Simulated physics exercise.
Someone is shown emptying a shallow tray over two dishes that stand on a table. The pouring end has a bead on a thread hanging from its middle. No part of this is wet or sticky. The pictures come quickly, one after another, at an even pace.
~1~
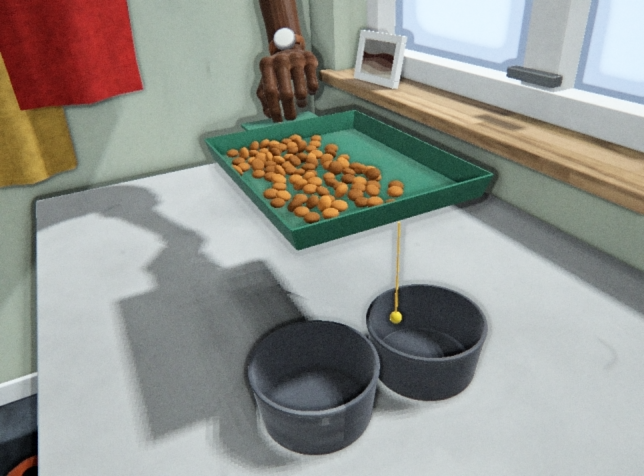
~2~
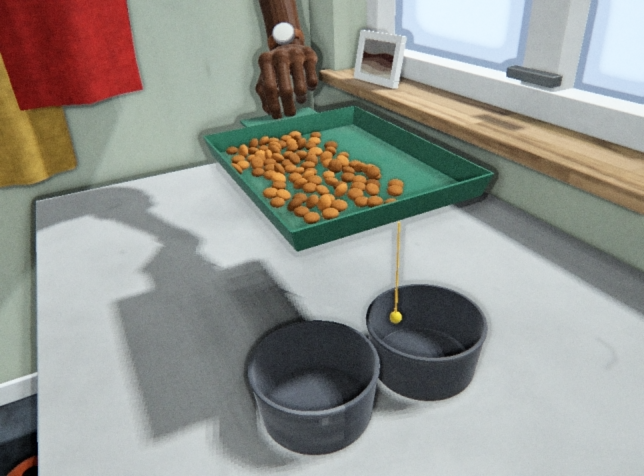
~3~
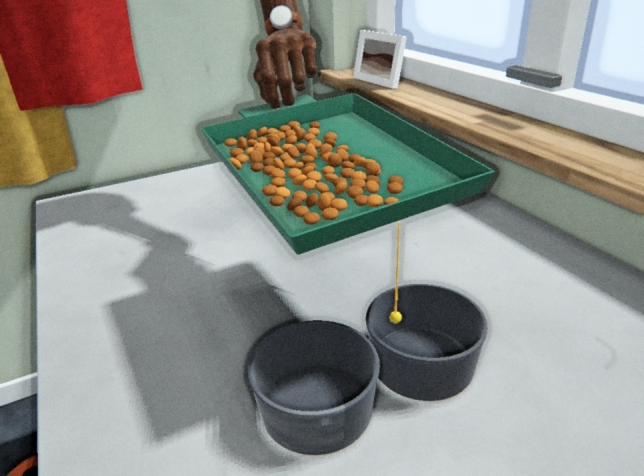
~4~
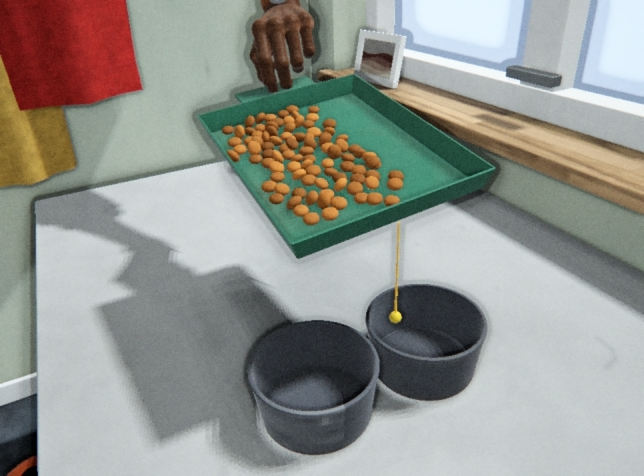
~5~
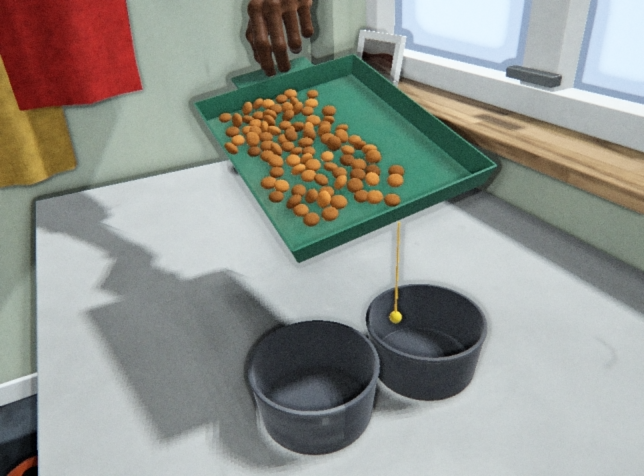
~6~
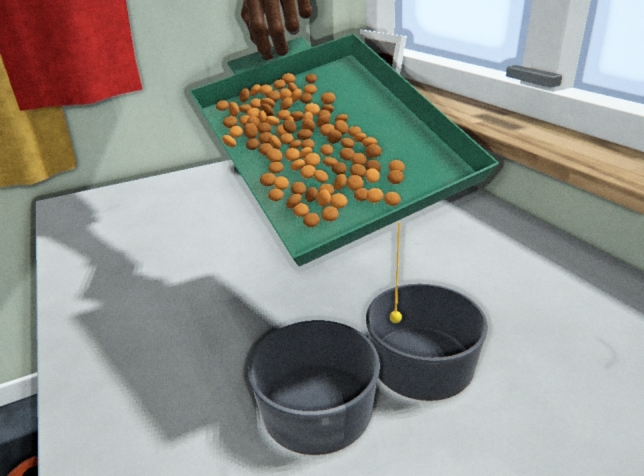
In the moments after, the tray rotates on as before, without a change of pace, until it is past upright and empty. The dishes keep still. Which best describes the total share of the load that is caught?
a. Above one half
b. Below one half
Above one half (a).
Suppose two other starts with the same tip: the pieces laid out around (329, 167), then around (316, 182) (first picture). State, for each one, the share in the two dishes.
Roughly 80 and 90 percent, in that order.
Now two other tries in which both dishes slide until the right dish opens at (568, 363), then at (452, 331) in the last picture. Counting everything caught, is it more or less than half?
First shift, a minority share; second shift, a majority share.
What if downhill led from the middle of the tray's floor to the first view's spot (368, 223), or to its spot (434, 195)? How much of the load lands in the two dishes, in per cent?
Case one near 40 %; case two near 50 %.
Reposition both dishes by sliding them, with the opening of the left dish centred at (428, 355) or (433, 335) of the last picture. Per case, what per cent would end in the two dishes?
I'd say about 10 percent, followed by about 0 percent.
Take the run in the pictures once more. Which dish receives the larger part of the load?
Noted: Left of the pair.
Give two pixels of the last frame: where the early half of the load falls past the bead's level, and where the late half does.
Around (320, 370) at first; around (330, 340) after that.
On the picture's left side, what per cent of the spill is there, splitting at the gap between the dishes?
About 20 %.
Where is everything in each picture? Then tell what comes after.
In the first frame, corners of the pouring end at (296, 225) and (484, 173), level; middle of the load at (308, 168), bits of cat kibble; left dish at (345, 426); right dish at (462, 373); bead on its thread at (396, 317).
In the second frame, corners of the pouring end at (295, 227) and (484, 172), level; middle of the load at (308, 166).
In the third frame, corners of the pouring end at (295, 231) and (485, 170), tipped barely, lowest at the left corner; middle of the load at (307, 160).
In the fourth frame, corners of the pouring end at (296, 237) and (486, 167), tipped a little, lowest at the left corner; middle of the load at (306, 151).
In the fifth frame, corners of the pouring end at (296, 243) and (487, 164), tipped clearly, lowest at the left corner; middle of the load at (305, 143).
In the sixth frame, corners of the pouring end at (296, 249) and (489, 162), tipped clearly, lowest at the left corner; middle of the load at (304, 135); left dish at (345, 426); right dish at (462, 372).
Soon after the last picture, tray tipped steeply; nearly all on the tray; a small part in the air.
A little later, tray tipped past a quarter turn; about a quarter on the tray; about two thirds in the left dish; a small part outside both; a small part in the air.
Later still, tray tipped past a quarter turn; most in the left dish; a small part outside both.
At rest, tray tipped past a quarter turn; most in the left dish; none in the right dish; a small part outside both.
